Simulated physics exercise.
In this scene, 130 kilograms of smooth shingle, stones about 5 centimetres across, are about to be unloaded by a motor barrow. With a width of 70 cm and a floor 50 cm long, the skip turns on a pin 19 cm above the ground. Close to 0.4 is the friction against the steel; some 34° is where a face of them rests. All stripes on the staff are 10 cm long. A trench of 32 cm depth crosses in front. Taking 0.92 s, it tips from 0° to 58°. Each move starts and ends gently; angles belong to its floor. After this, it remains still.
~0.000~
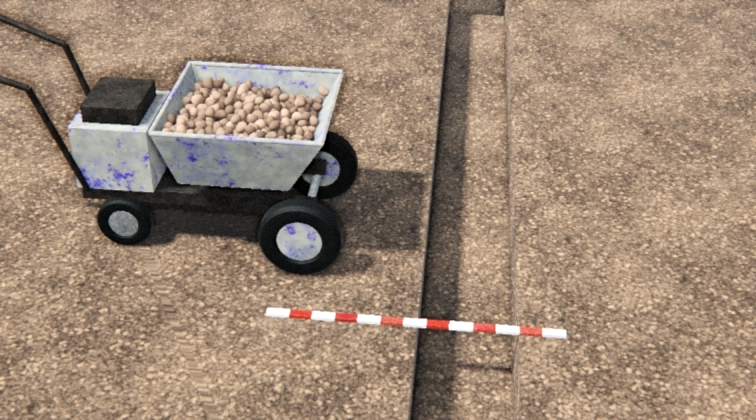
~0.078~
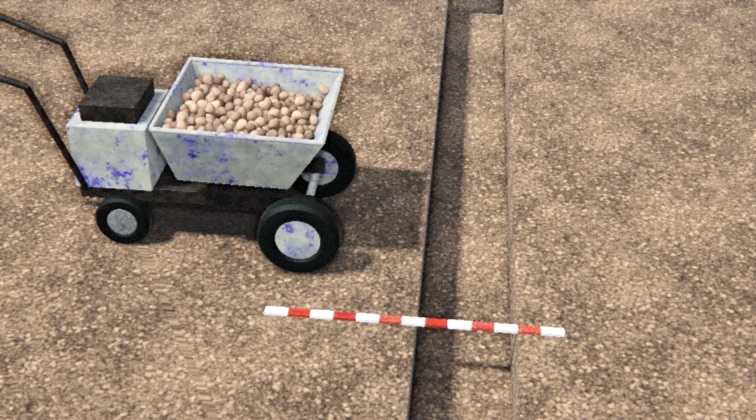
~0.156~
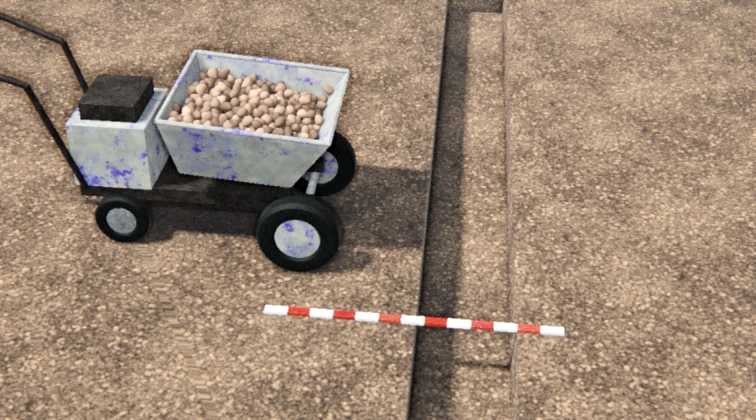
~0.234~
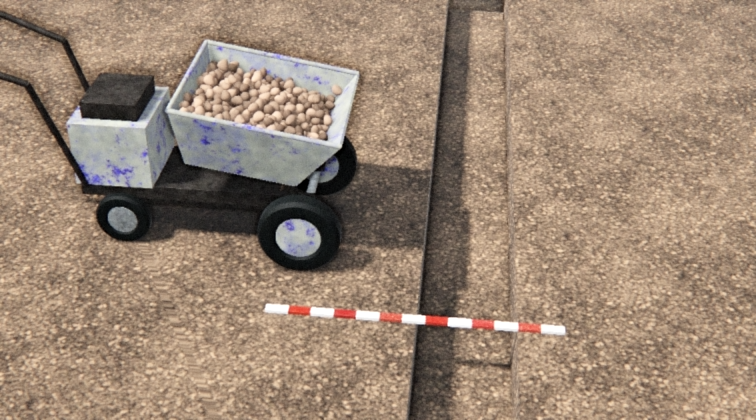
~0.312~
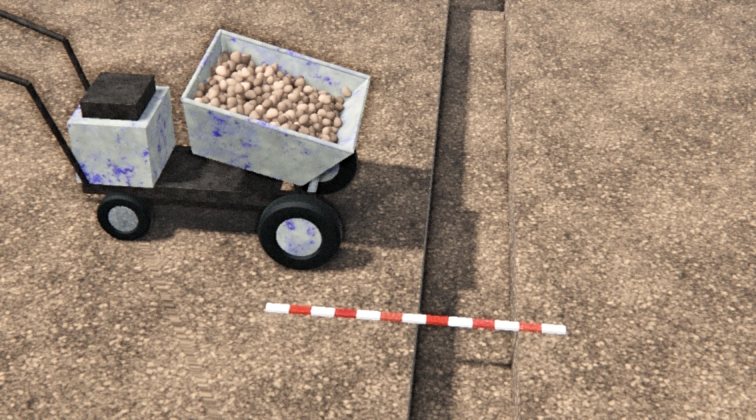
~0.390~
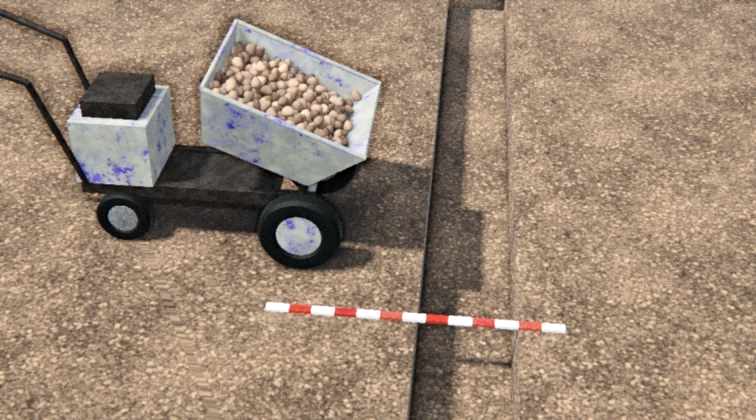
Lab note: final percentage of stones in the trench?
Approx. 58 %.
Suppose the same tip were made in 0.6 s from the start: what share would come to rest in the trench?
In that case, around 55%.
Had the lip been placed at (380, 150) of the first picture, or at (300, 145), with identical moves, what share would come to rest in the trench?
From the first spot near 40, from the second near 50 per cent.
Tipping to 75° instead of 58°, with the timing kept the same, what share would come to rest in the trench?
About 100%.
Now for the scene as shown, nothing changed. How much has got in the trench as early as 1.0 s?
Close to 15 per cent at that time.
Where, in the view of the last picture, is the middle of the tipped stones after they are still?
The resting stones are centred at roughly (472, 283).
After 0.7 s the floor is at 49°; 100 % in the skip; the foremost stones are at (390, 164).
After 1.0 s the floor is at 58°; 84 % in the skip, 1 % short of the trench, 15 % in the trench; the foremost stones are at (489, 266).
After 1.4 s the floor is at 58°; 56 % in the skip, 2 % short of the trench, 42 % in the trench; the foremost stones are at (514, 301).
After 3.3 s the floor is at 58°; 42 % in the skip, 58 % in the trench; the foremost stones are at (525, 294).
